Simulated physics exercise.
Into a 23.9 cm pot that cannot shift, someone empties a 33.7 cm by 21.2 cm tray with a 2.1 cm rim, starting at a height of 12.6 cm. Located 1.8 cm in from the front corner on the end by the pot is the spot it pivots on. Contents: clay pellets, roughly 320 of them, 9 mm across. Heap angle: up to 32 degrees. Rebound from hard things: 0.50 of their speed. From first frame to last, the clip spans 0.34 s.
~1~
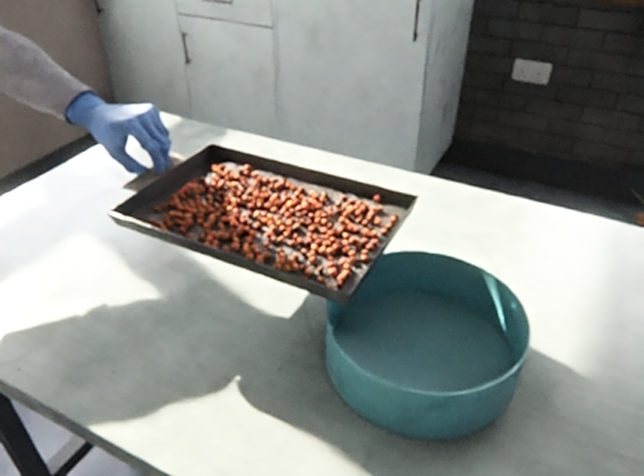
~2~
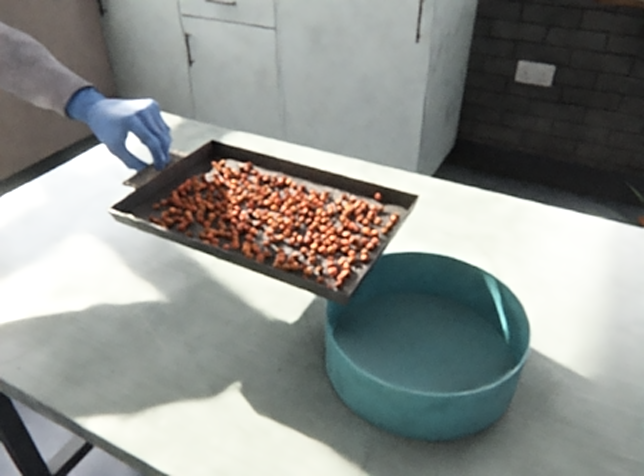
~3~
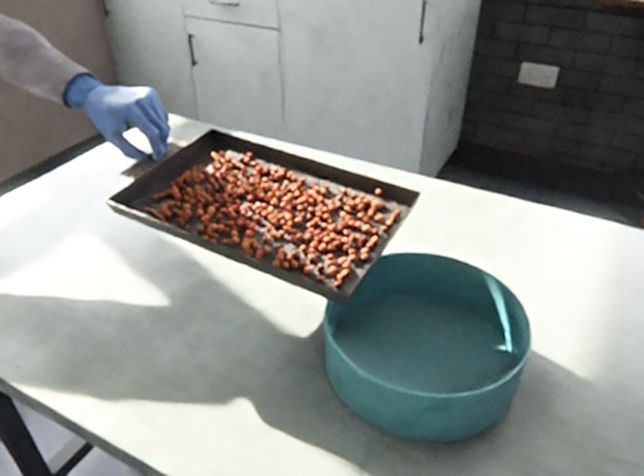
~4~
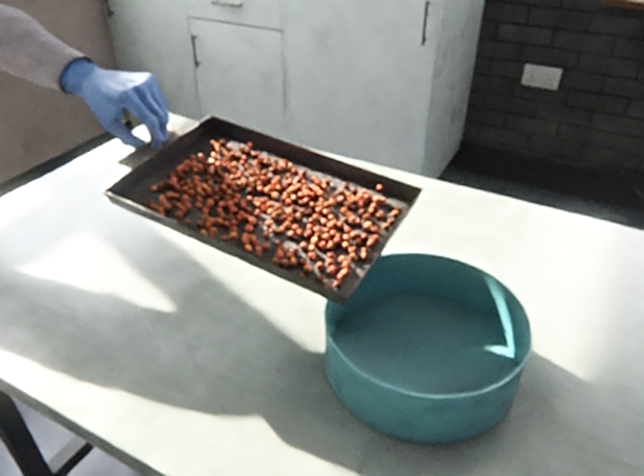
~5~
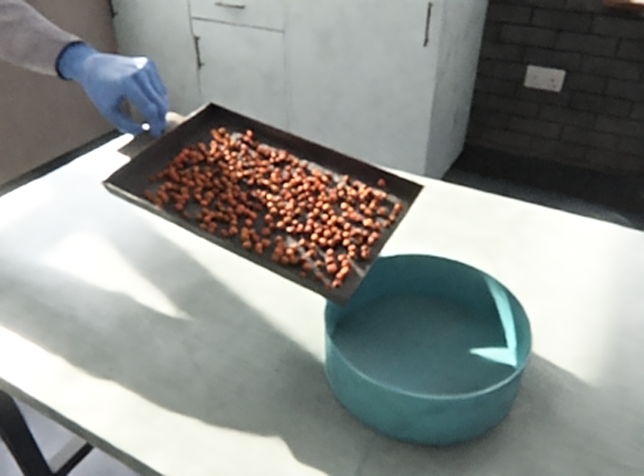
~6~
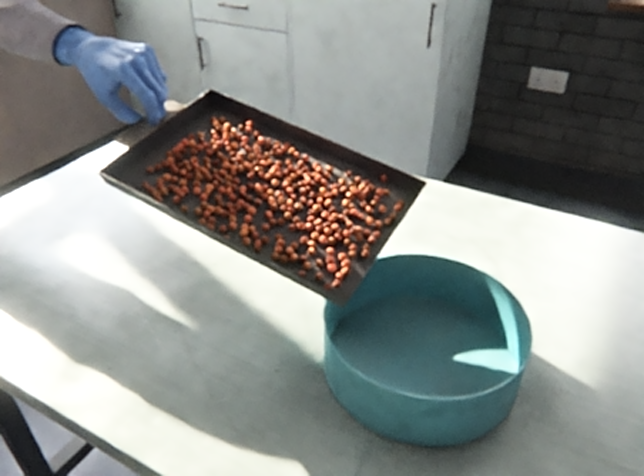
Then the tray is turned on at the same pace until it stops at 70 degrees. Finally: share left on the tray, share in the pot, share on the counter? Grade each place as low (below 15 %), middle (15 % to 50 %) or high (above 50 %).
Left on the tray - high; pot - low; counter - low.
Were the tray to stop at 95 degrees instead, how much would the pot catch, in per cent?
55 %.
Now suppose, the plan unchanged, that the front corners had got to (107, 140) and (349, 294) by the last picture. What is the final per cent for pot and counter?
In the pot: 10 per cent; on the counter: 0 per cent.
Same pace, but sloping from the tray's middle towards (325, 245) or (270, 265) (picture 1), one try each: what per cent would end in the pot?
About 5 per cent on the first try and 0 per cent on the second.
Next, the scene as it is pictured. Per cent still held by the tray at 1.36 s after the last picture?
Around 95 percent.
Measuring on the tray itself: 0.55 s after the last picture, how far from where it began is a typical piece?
7 cm.
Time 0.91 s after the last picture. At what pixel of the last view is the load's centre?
Expected load position: Near (312, 215).
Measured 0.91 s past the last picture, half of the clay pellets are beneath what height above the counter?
Some 22 cm above the counter.
Then, 0.55 s after the last picture, tilt 41 degrees; the tray holds 100 %, the pot 0 %.
Then, 0.91 s after the last picture, tilt 58 degrees; the tray holds 100 %, the pot 0 %.
Then, 1.36 s after the last picture, tilt 70 degrees; the tray holds 95 %, the pot 0 %.
In the end, tray 95 %, pot 5 %, counter 0 %.
